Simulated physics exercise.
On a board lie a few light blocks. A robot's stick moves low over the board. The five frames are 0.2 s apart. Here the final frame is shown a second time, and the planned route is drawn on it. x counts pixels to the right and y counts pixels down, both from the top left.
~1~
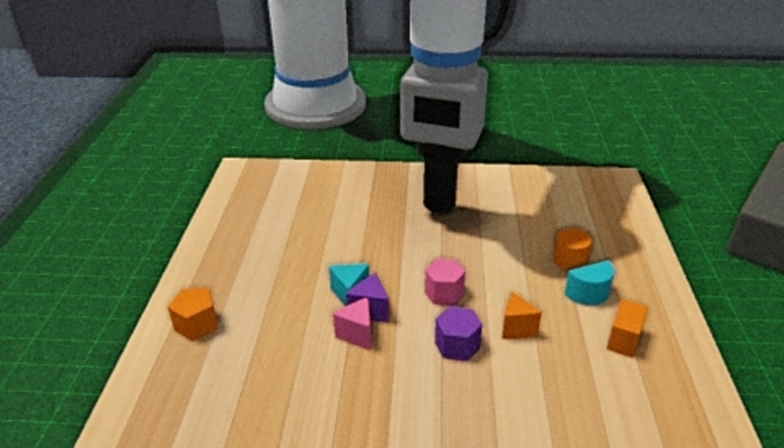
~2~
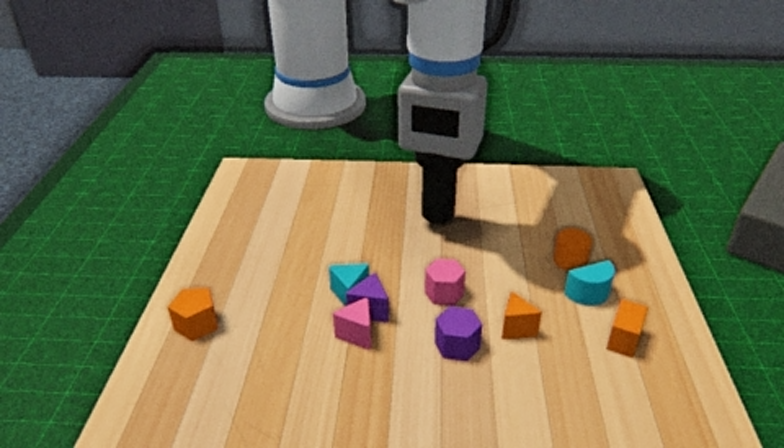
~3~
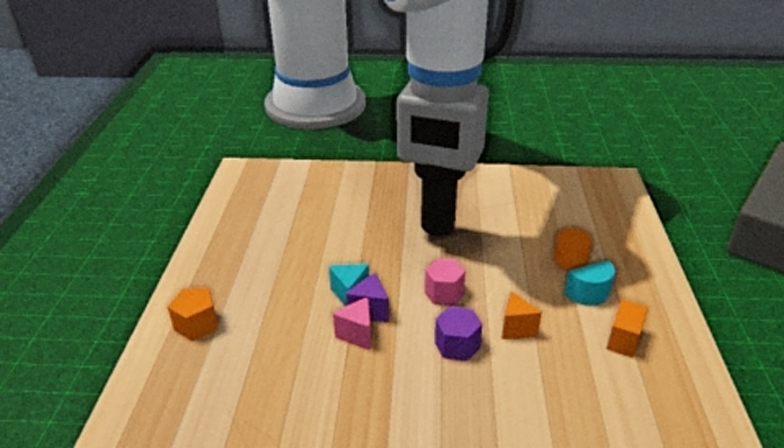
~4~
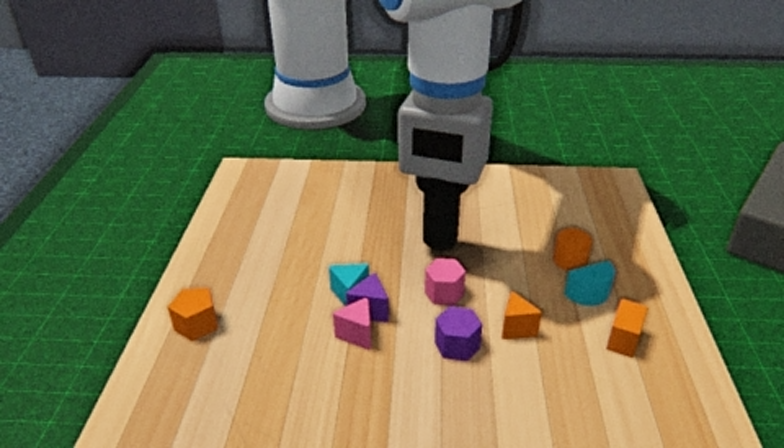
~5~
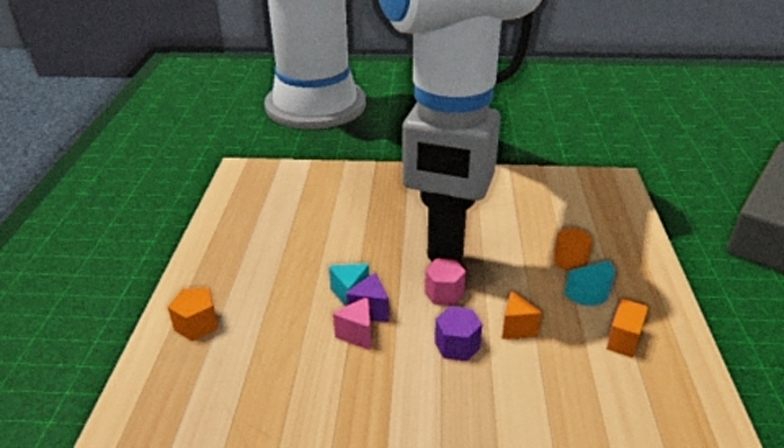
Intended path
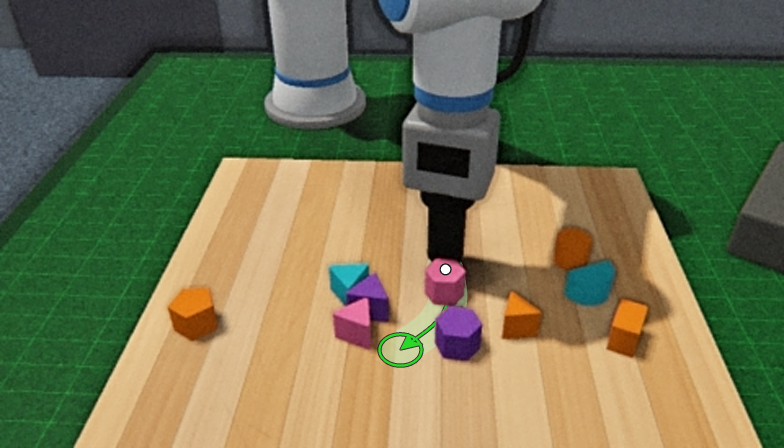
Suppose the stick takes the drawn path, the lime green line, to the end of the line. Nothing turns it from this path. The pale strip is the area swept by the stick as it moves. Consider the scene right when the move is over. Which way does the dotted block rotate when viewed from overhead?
The twist is anticlockwise.
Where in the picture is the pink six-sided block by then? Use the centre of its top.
Its top centre lands on (417, 355).
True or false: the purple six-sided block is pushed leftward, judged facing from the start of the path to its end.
That claim is true.
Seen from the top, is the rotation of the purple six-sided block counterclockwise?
Yes - that is the case.
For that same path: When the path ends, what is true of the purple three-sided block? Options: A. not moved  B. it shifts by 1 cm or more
It's A.
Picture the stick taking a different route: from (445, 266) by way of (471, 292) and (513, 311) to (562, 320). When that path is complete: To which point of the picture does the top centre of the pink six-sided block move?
My best guess is (448, 286).
The drawn path runs from (445, 266) through (448, 295) and (434, 325) to (400, 350); the dot is on the pink six-sided block.
What follows on the original path. One third of the way, stick at (449, 285); pink six-sided block at (446, 298); purple six-sided block at (460, 327).
Two thirds of the way, stick at (434, 313); pink six-sided block at (432, 329); purple six-sided block at (465, 350), turned 65° anticlockwise.
At the end, stick at (400, 338); pink three-sided block not moved; purple three-sided block not moved; pink six-sided block at (417, 355), turned 35° anticlockwise; purple six-sided block at (465, 352), turned 70° anticlockwise.
